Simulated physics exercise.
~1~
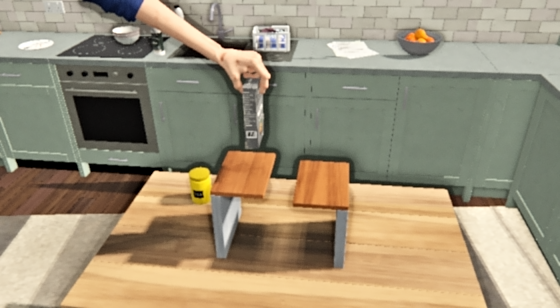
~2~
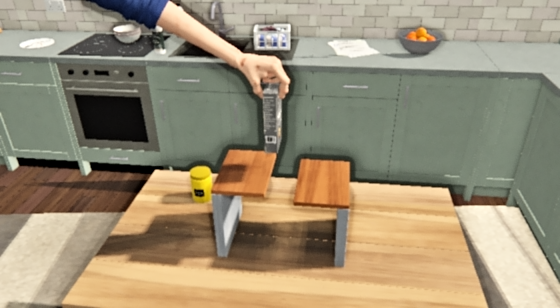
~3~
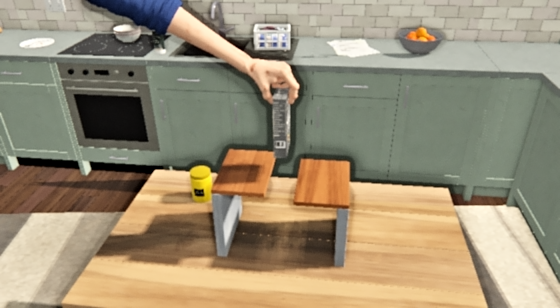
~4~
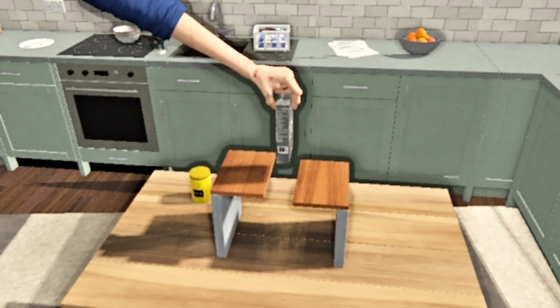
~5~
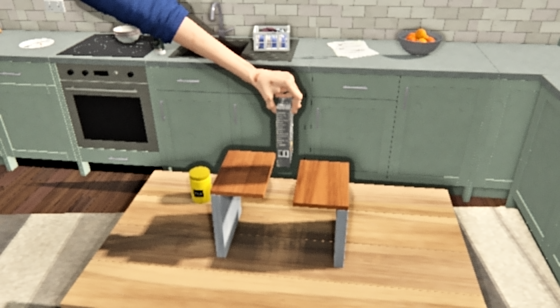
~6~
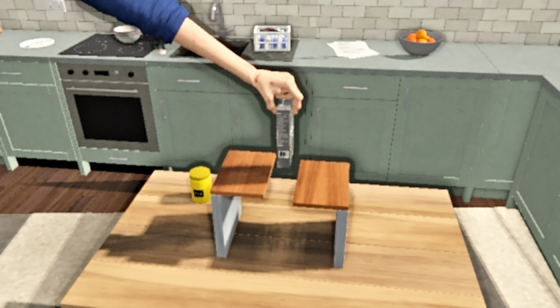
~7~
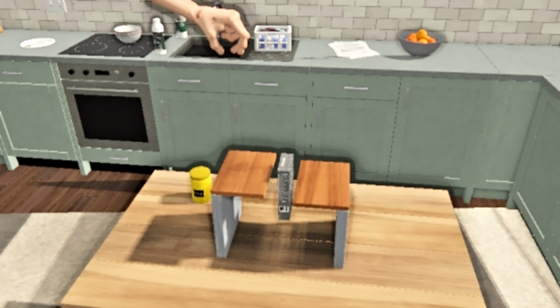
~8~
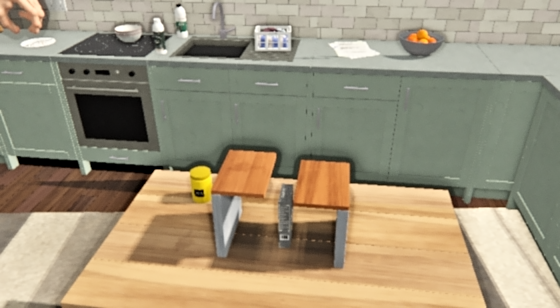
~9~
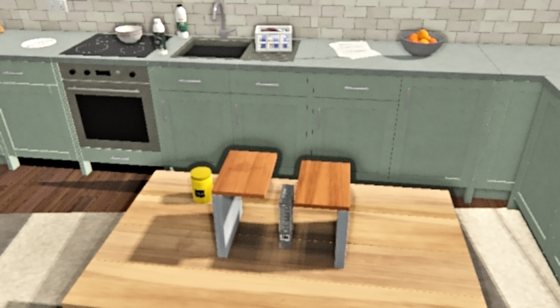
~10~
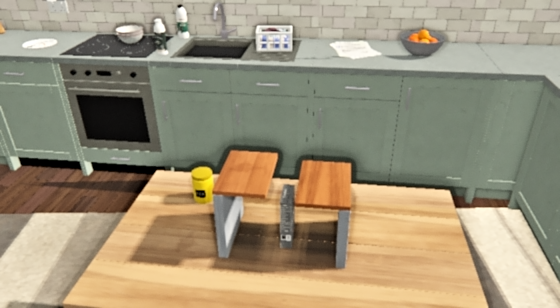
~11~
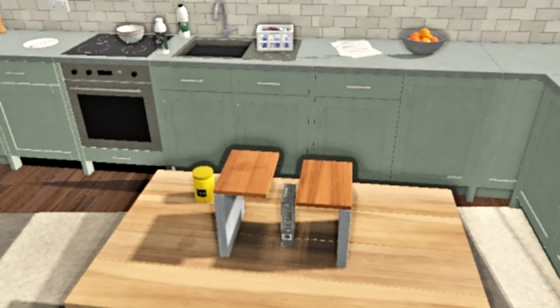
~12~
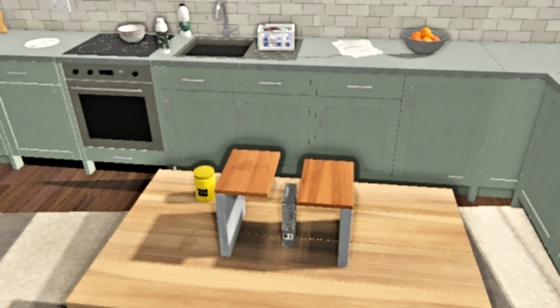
A hand lowering a grey packet over the gap between two wood-topped supports, releasing it, and the packet dropping through, staying upright.
